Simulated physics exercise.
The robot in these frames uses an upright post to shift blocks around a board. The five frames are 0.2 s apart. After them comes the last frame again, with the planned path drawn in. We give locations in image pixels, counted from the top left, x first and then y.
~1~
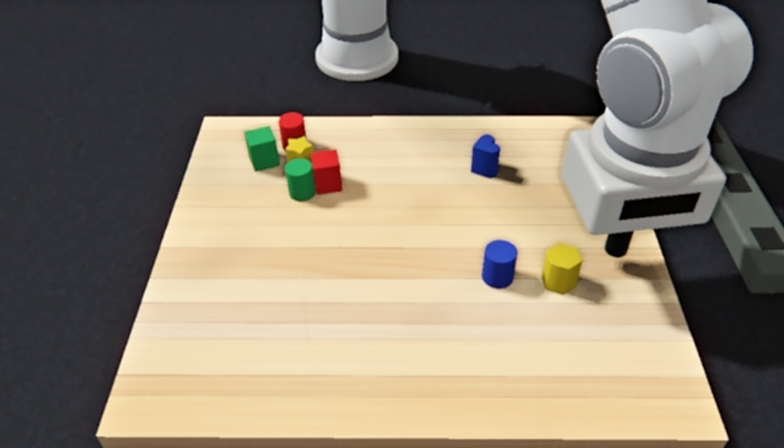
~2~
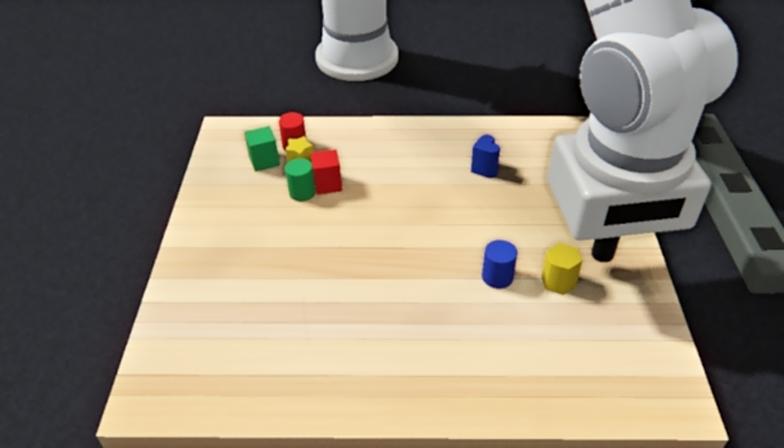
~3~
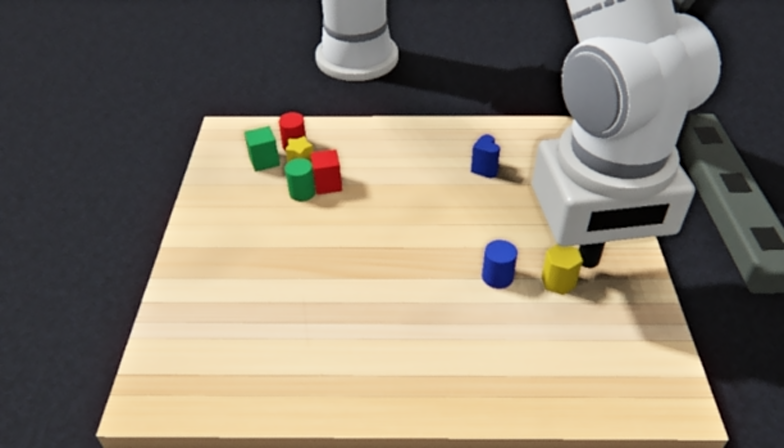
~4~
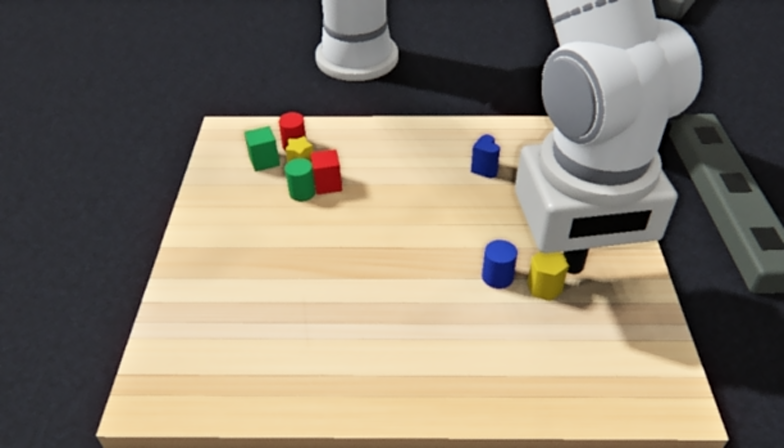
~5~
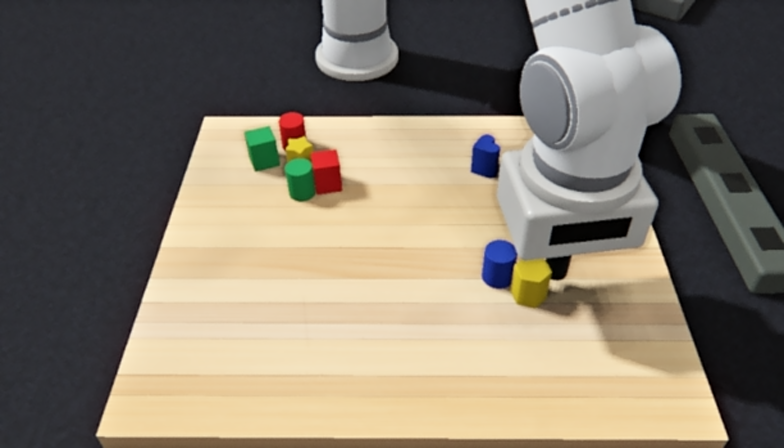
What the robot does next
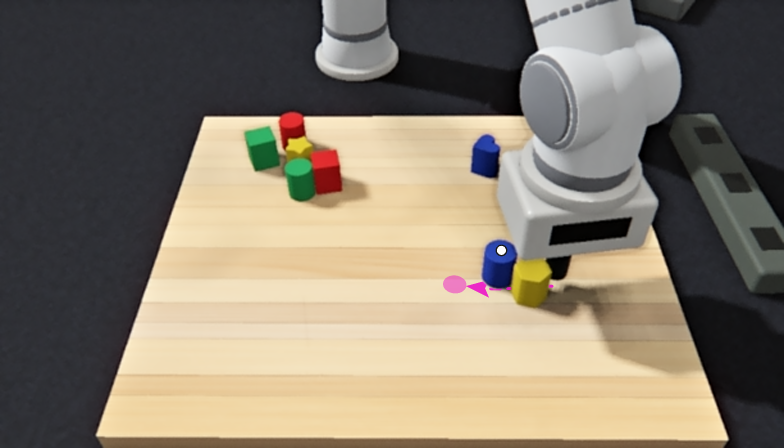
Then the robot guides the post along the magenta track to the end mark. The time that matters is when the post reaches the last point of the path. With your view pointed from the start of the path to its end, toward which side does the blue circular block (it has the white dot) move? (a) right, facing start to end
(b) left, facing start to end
Choice a: Right, facing start to end.
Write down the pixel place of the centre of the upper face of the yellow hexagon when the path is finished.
It is at (488, 284).
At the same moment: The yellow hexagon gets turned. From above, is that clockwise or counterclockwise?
Short answer: Counterclockwise.
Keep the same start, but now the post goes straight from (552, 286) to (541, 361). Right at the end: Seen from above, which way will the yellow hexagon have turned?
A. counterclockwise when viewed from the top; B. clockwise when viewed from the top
Letter B.
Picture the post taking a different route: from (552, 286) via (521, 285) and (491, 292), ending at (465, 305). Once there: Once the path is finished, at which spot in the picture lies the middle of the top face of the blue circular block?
Top centre: (476, 248).
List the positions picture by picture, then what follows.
The first picture shows post tip (615, 251); block tops, blue circular block (501, 250); yellow hexagon (565, 255).
The second picture shows post (602, 256); blocks unchanged.
The third picture shows post (588, 261); blocks unchanged.
The fourth picture shows post (572, 267); yellow hexagon (550, 261).
The fifth picture shows post (555, 274); blue circular block (501, 250); yellow hexagon (533, 268).
Path on the board, from (552, 286) by way of (520, 288) and (487, 289) to (455, 284); the dot is on the blue circular block.
What follows on the original path. One third of the way, post (521, 276); blue circular block (497, 250); yellow hexagon (506, 277), turned 40° anticlockwise.
Two thirds of the way, post (489, 276); blue circular block (475, 243); yellow hexagon (488, 284), turned 75° anticlockwise.
At the end, post (456, 272); blue circular block (461, 237); yellow hexagon (488, 284), turned 75° anticlockwise.
